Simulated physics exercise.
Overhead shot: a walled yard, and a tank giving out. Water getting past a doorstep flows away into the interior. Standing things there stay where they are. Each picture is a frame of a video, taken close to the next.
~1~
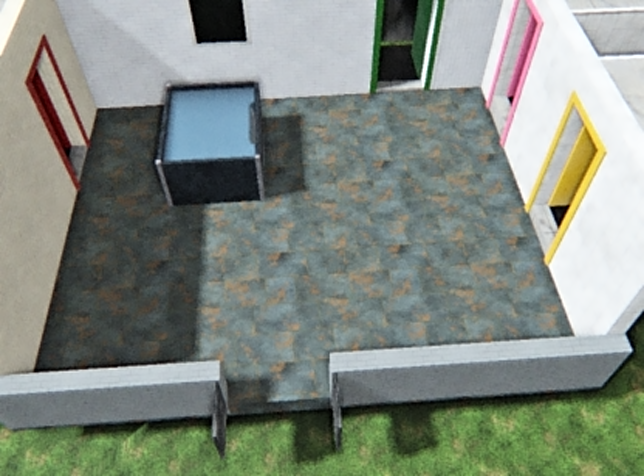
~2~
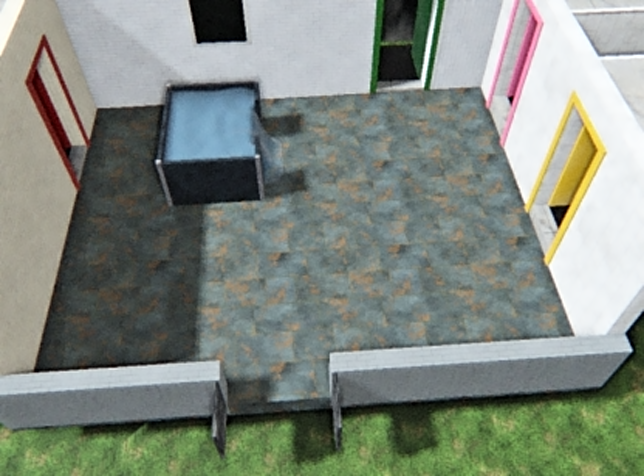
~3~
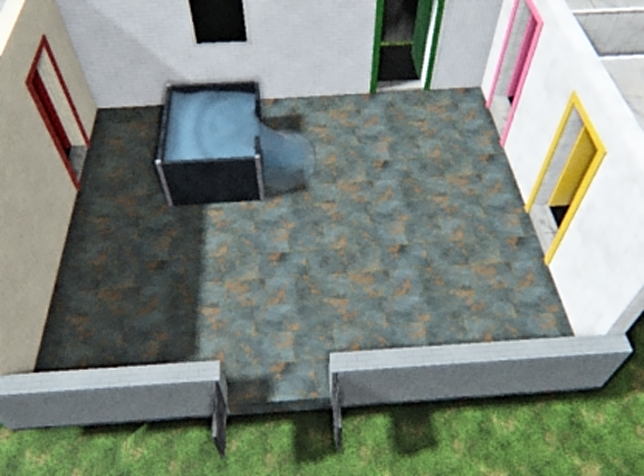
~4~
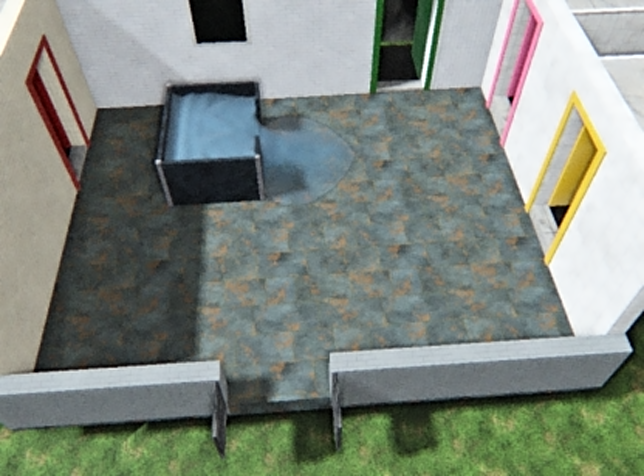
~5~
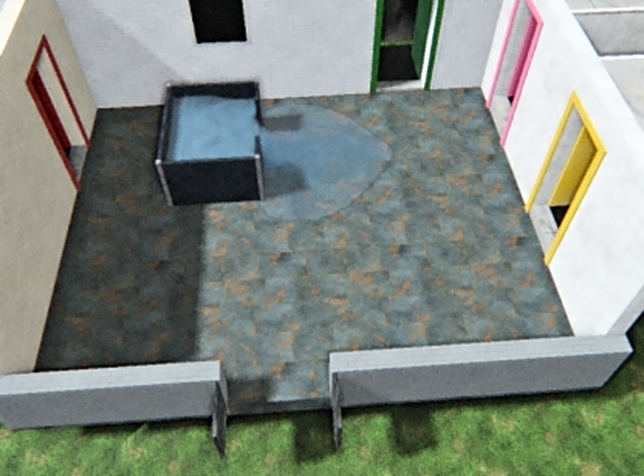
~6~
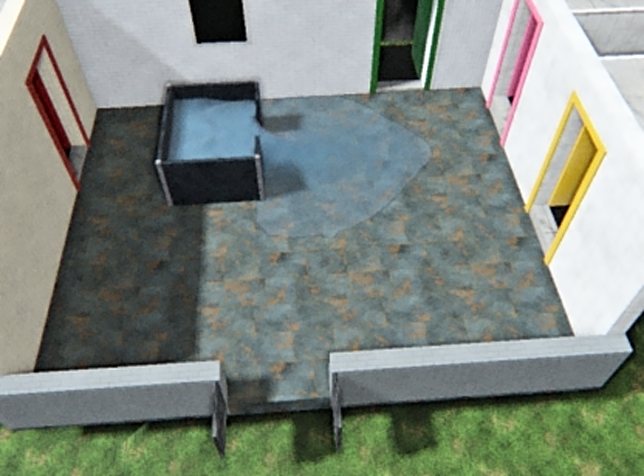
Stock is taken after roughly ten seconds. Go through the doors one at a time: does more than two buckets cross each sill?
The pink door will let in an allowed amount; the red door will let in an allowed amount; the yellow door will let in an allowed amount; the green door will let in too much.
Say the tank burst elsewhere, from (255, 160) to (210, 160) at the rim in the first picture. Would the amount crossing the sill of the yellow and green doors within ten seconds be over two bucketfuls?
Result: Yellow door stays unflooded, green door stays unflooded.
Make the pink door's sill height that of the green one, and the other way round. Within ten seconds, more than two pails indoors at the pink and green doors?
Result: Pink crosses the line; green remains short.
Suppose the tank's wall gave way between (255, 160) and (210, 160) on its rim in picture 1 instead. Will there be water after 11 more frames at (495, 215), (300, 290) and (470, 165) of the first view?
The first point is spared, the second soaked, the third spared.
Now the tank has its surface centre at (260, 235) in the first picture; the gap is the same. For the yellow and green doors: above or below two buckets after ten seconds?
I'd say the yellow door crosses the line but the green door crosses the line.
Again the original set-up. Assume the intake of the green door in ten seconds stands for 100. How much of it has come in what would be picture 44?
It would be roughly 95 percent of the ten-second total.
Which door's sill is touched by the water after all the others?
Answer - the one in red.
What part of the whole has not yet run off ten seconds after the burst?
Roughly 92 %.
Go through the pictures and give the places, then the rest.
The first frame shows the water tank at (211, 124) is whole and still.
In the second frame, the front is at (272, 179), out from the gap at (259, 148).
In the third frame, the front is at (311, 164), out from the gap at (259, 148).
In the fourth frame, the front is at (349, 159), out from the gap at (259, 149).
In the fifth frame, water pours out at (259, 148) and has run to (388, 157).
In the sixth frame, the front is at (426, 154), out from the gap at (259, 148).
A moment on, water covers 35 % of the floor; the pink door wet at the sill, nothing in, the red door not reached, the yellow door not reached, the green door wet at the sill, nothing in.
Next, water covers 45 % of the floor; the pink door wet at the sill, nothing in, the red door not reached, the yellow door wet at the sill, nothing in, the green door under two buckets in.
Then, water covers 45 % of the floor; the pink door wet at the sill, nothing in, the red door not reached, the yellow door wet at the sill, nothing in, the green door over two buckets in.
Later, water covers 65 % of the floor; the pink door wet at the sill, nothing in, the red door not reached, the yellow door wet at the sill, nothing in, the green door far over two buckets in.
In the end, water covers 95 % of the floor; the pink door wet at the sill, nothing in, the red door wet at the sill, nothing in, the yellow door wet at the sill, nothing in, the green door far over two buckets in.
